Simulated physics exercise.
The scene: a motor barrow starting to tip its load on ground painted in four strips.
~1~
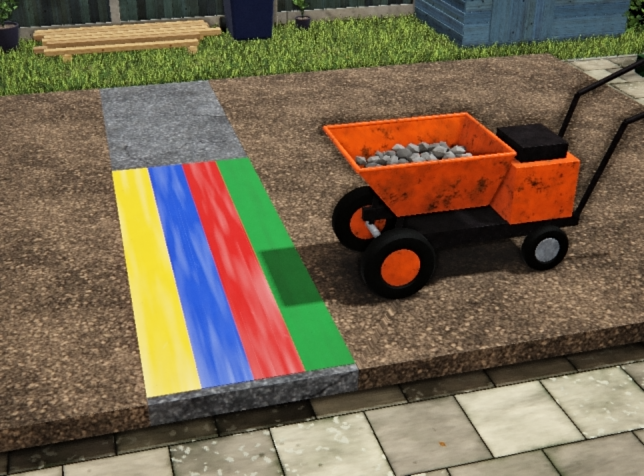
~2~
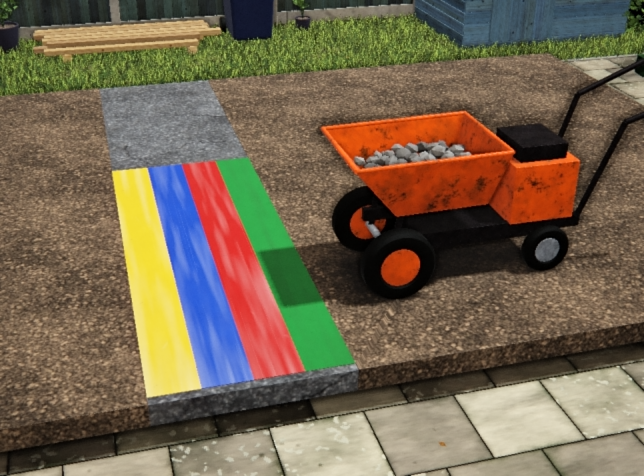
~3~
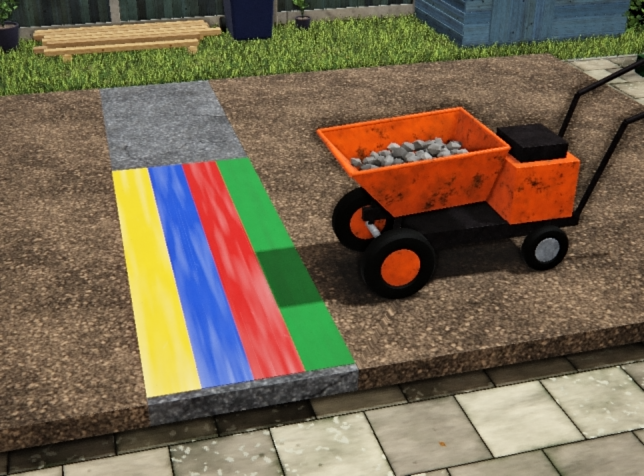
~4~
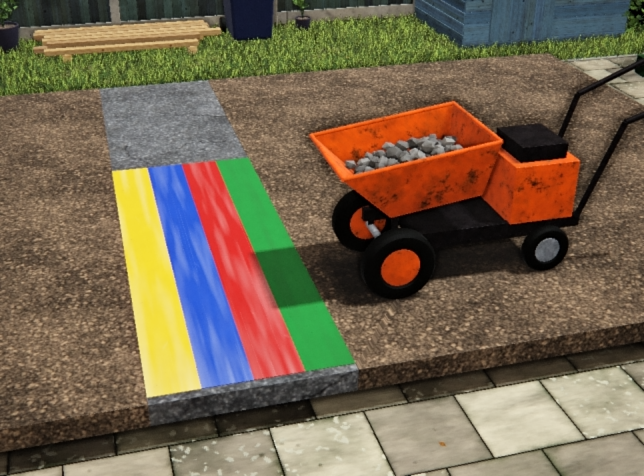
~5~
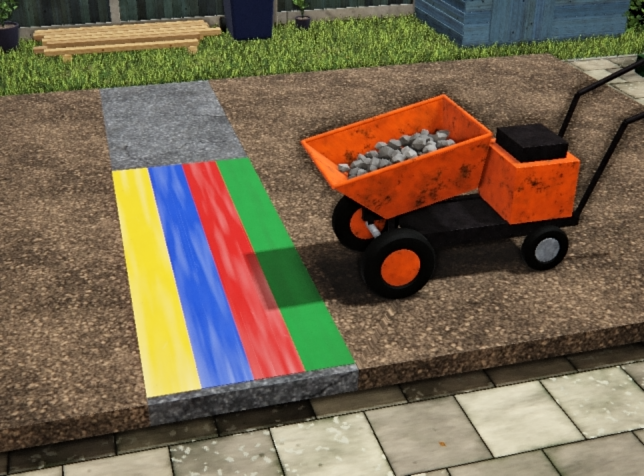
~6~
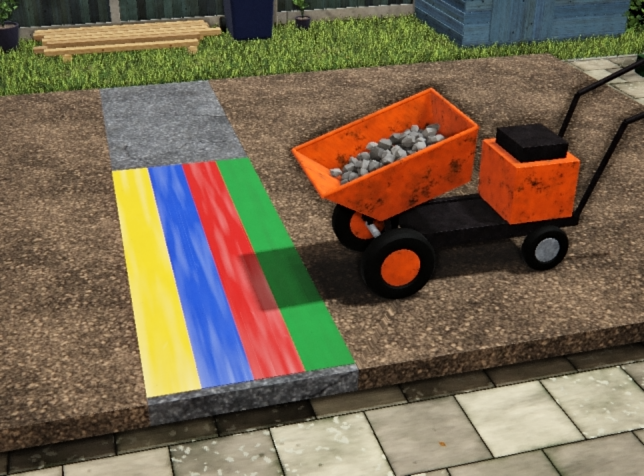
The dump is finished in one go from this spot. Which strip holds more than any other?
The red strip.
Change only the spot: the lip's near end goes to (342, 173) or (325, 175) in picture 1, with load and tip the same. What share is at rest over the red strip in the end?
Some 20 in a hundred, then some 10 in a hundred.
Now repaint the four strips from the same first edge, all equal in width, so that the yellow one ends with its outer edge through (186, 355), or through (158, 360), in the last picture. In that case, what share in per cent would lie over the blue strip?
Roughly 30 per cent, then roughly 20 per cent.
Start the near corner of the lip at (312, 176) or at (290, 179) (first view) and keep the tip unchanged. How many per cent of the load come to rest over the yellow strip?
In turn 20 and 40 in a hundred.
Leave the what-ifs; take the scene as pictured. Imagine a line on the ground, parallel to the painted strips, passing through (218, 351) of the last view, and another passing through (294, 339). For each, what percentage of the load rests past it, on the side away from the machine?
Near 10 % and near 60 %, in that order.
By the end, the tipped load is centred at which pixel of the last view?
Somewhere around (229, 286) in the last picture.
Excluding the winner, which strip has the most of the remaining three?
The blue strip.
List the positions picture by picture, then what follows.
The first picture shows lip of the skip (358, 171), level; top of the load (430, 169), broken stones; green strip (314, 332); red strip (266, 339); blue strip (217, 347); yellow strip (167, 355).
The second picture shows lip of the skip (357, 172), level; top of the load (429, 169).
The third picture shows lip of the skip (351, 175), tipped barely; top of the load (435, 163).
The fourth picture shows lip of the skip (344, 180), tipped a little; top of the load (438, 154).
The fifth picture shows lip of the skip (334, 187), tipped a little; top of the load (430, 155).
The sixth picture shows lip of the skip (323, 196), tipped clearly; top of the load (420, 152); green strip (314, 332); red strip (266, 339); blue strip (217, 347); yellow strip (167, 355).
Just after the last frame, skip tipped steeply; every one in the skip.
A moment on, skip tipped right over; the larger part in the skip; just a few over the green strip; about a tenth over the red strip.
Further on, skip tipped right over; roughly a third in the skip; just a few over the green strip; roughly a third over the red strip; roughly a quarter over the blue strip; about a tenth over the yellow strip.
When it is over, skip tipped right over; roughly a third in the skip; just a few over the green strip; roughly a third over the red strip; roughly a quarter over the blue strip; about a tenth over the yellow strip; just a few off the paint.
